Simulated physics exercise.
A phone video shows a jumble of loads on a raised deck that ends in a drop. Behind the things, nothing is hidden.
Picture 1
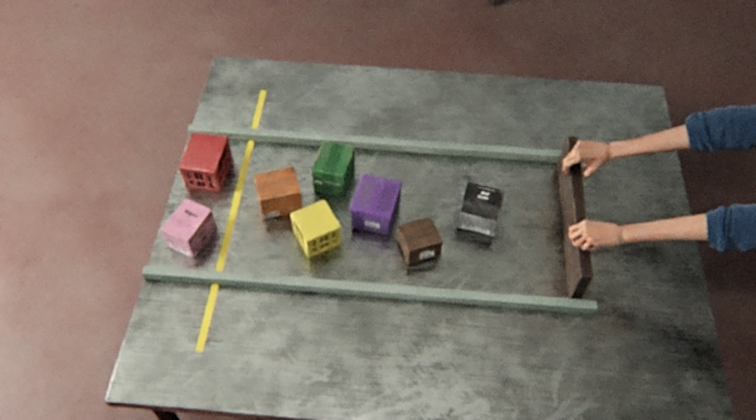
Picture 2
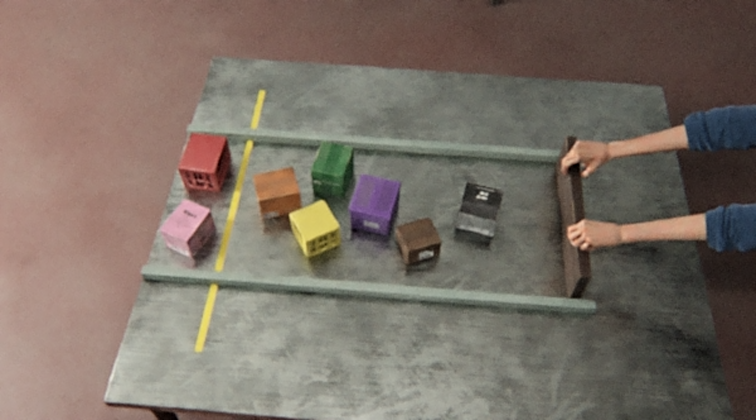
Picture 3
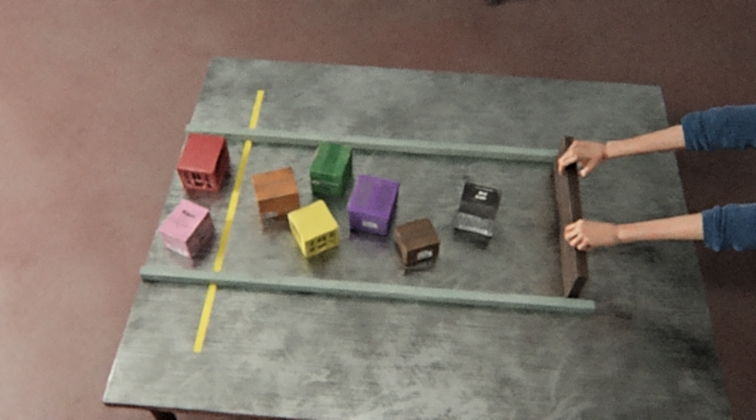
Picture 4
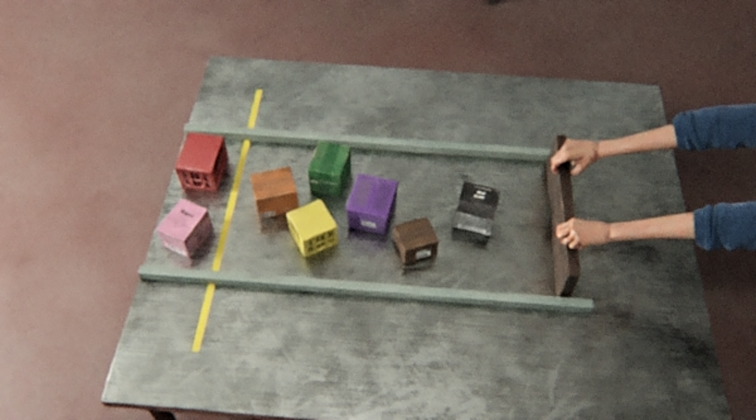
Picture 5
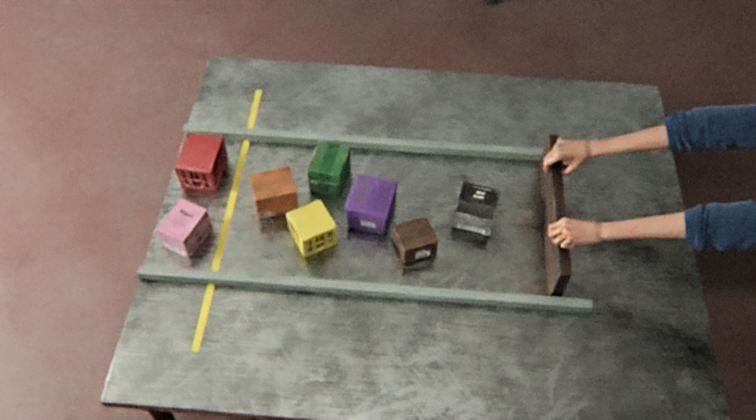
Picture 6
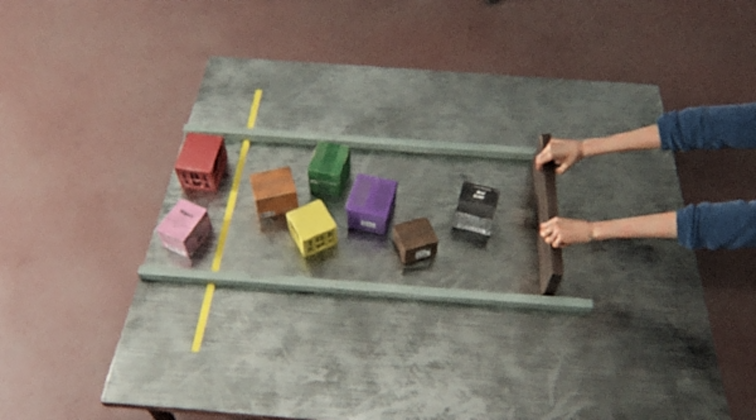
Two hands slid a dark plank a short way left between two rails on a gray table, while the eight colorful boxes and crates scattered near a yellow tape line stayed basically still.
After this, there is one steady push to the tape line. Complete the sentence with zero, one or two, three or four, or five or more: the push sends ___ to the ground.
The push sends three or four to the ground.
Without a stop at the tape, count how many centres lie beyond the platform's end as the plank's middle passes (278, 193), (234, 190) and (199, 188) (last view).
Counts per position: 1 / 3 / 5.
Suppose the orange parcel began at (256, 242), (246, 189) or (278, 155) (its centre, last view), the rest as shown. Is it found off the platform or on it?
Spot by spot: It ends up off; it ends up off; it never drops.
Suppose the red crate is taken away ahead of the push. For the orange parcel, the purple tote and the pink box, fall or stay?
I'd say the orange parcel gets knocked off, the purple tote stays aboard and the pink box gets knocked off.
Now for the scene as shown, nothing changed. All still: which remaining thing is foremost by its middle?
The one is the purple tote.
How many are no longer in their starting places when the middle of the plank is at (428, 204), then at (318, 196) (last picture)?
First position 3; second position 7.
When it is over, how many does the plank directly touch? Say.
It's touching 3 at the end.
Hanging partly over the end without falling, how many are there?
Looks like 1 of them.
Soon after, none off yet; red crate at rest near (202, 162); pink box at rest near (185, 228); orange parcel at rest near (274, 193).
Then, none off yet; red crate at rest near (202, 162); pink box at rest near (185, 228); orange parcel moved a little near (265, 191).
Further on, none off yet; red crate moved about its own width near (173, 154); pink box at rest near (185, 228); orange parcel moved well along near (193, 182).
By the end, the number that fall off is three or four; fallen, orange parcel, pink box and red crate.
